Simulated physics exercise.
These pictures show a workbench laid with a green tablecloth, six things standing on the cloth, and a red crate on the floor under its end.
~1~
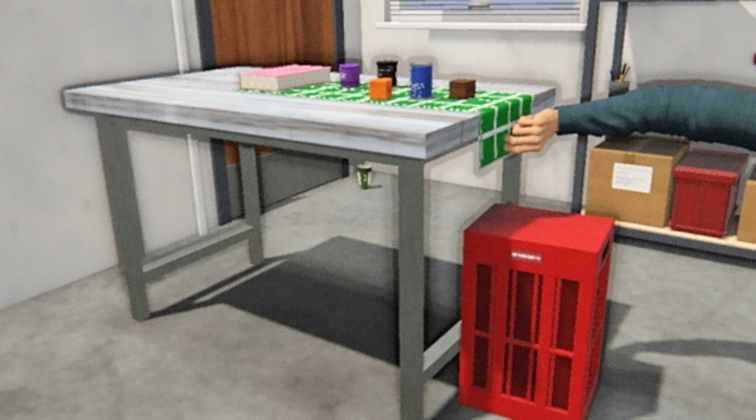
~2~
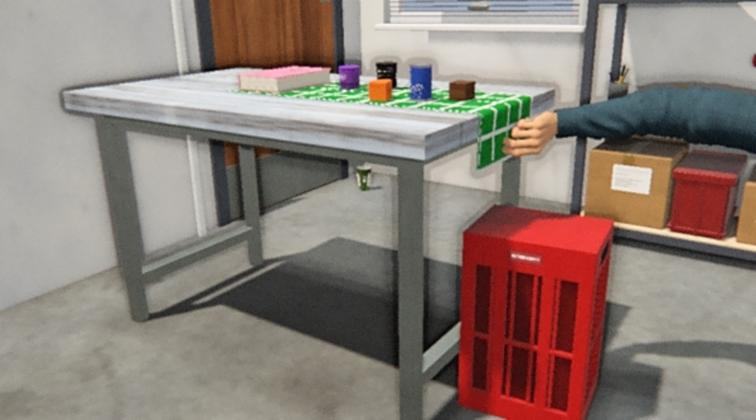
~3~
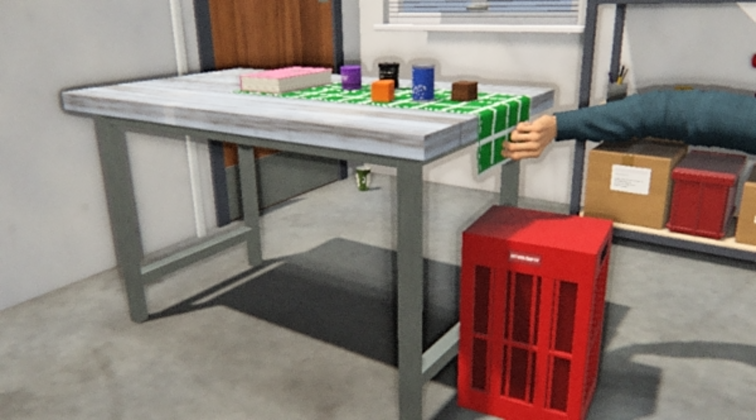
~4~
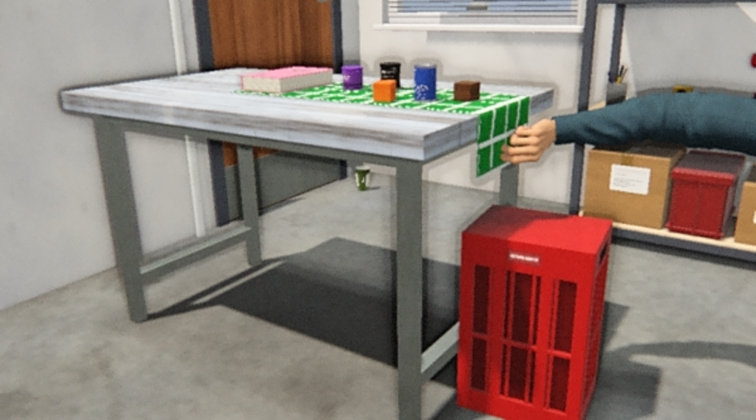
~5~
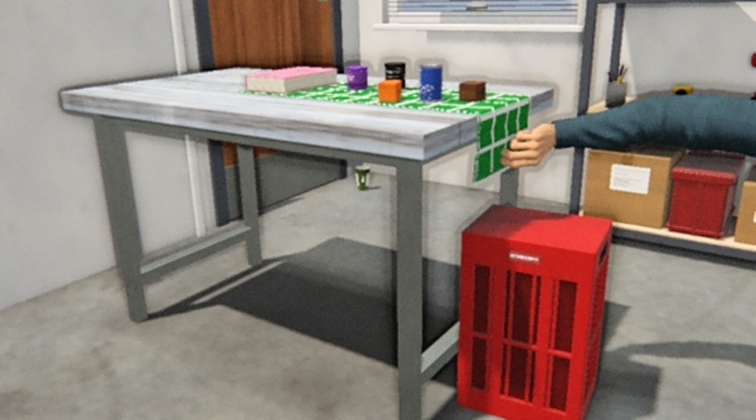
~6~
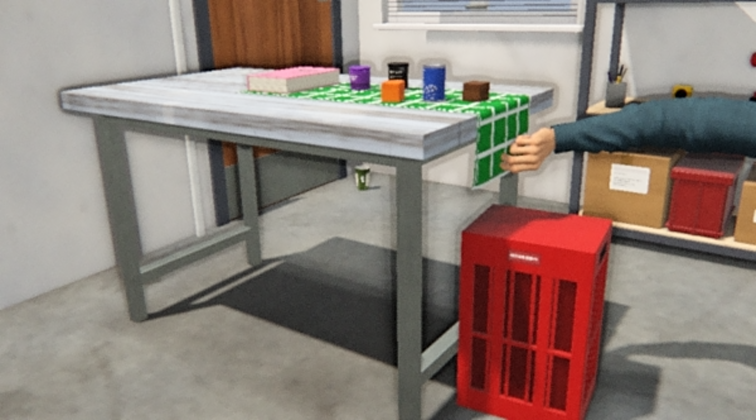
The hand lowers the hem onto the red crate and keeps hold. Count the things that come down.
The count of fallen things is one.
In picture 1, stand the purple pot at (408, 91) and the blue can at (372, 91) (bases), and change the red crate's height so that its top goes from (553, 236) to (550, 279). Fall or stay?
The purple pot stays on, the blue can does not fall.
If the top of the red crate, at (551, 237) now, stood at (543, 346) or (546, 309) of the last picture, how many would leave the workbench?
Then 4 and 3.
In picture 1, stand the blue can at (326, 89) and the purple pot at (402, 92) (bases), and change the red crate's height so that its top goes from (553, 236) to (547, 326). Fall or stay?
The blue can holds on; the purple pot tumbles off.
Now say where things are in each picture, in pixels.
In the first frame, hem (478, 172); brown cube (463, 80); blue can (421, 63); orange cube (381, 80); black can (387, 61); purple pot (350, 65); top of the crate (553, 236).
In the second frame, hem (475, 173); brown cube (462, 82).
In the third frame, hem (478, 178); blue can (424, 65).
In the fourth frame, hem (476, 181); orange cube (385, 82); top of the crate (551, 238).
In the fifth frame, hem (473, 186); black can (395, 63).
In the sixth frame, hem (471, 189); brown cube (476, 82); blue can (434, 65); orange cube (393, 82); black can (398, 63); purple pot (360, 67).
Early on, hem near (503, 198); all still up.
Midway, hem on the crate; brown cube gone.
Finally, hem on the crate; brown cube gone. It carries off one.
